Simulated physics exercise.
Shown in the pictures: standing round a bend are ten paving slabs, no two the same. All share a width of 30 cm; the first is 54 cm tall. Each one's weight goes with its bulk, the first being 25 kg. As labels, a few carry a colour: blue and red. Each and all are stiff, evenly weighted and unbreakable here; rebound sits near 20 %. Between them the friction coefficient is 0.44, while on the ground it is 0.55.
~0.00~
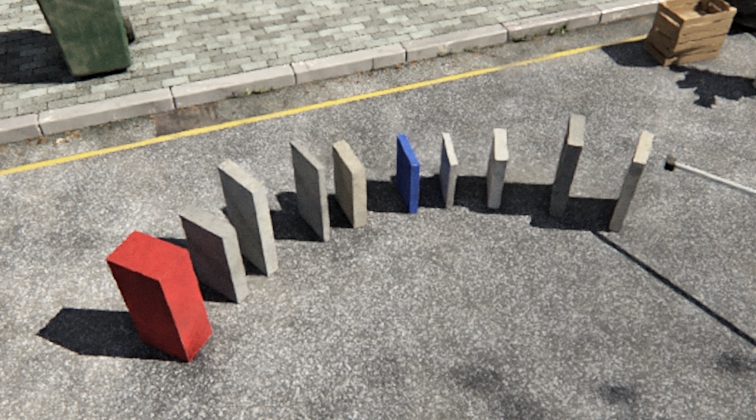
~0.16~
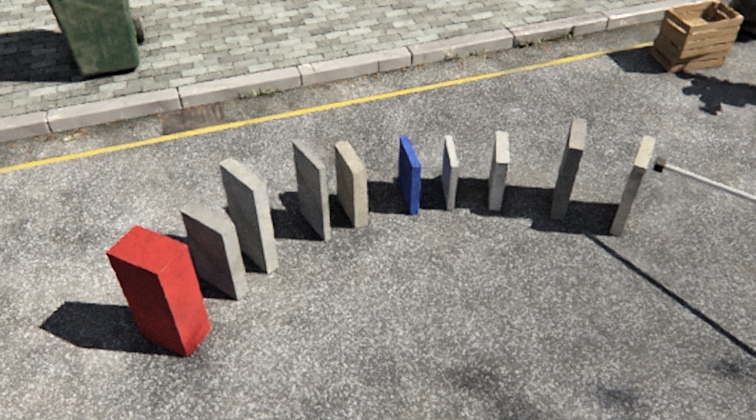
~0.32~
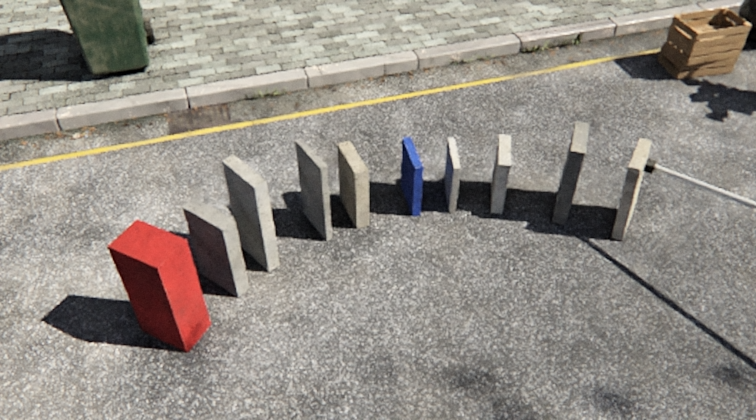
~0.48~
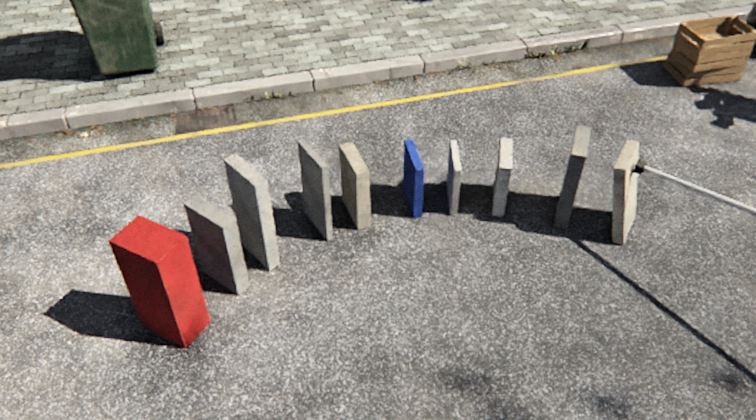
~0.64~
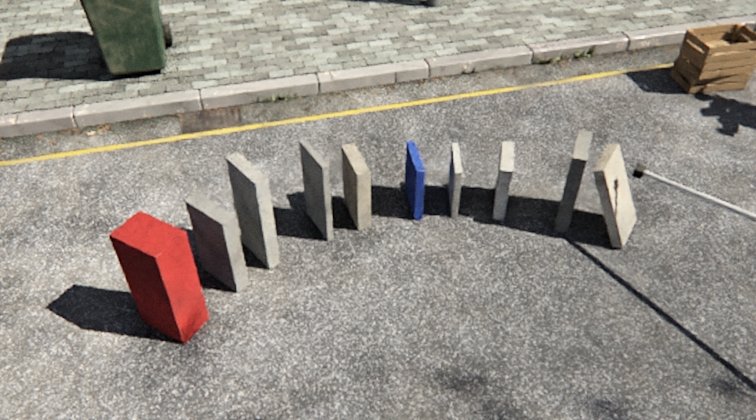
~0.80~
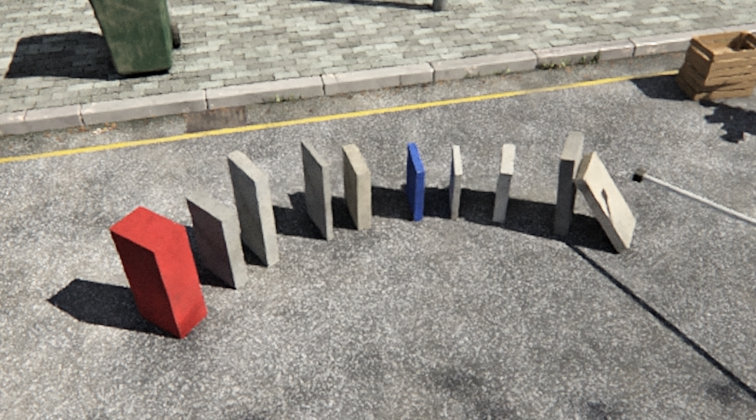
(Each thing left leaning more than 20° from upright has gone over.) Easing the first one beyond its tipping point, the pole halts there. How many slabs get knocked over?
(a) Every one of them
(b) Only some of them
Every one of them (a).
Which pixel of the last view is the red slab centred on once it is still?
I'd say its middle settles close to (100, 363).
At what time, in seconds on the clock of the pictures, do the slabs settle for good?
Somewhere close to 3.5 s.
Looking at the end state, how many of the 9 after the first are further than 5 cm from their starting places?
It is 9.
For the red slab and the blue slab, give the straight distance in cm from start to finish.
Red ends up 50 cm away; blue ends up 30 cm away.
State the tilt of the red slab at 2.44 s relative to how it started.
Near 5 degrees from how it began.
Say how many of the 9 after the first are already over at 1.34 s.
3 by that time.
Around 1.34 s, 3 of the 9 other slabs over; blue slab tipped 6°.
Around 2.44 s, 8 of the 9 other slabs over; blue slab lying flat; red slab tipped 7°.
Finally (3.6 s), 9 of the 9 other slabs over; red slab lying flat; blue slab lying flat. Not one is left standing. Seen by the last camera, middles, red slab near (100, 363), blue slab near (384, 203).
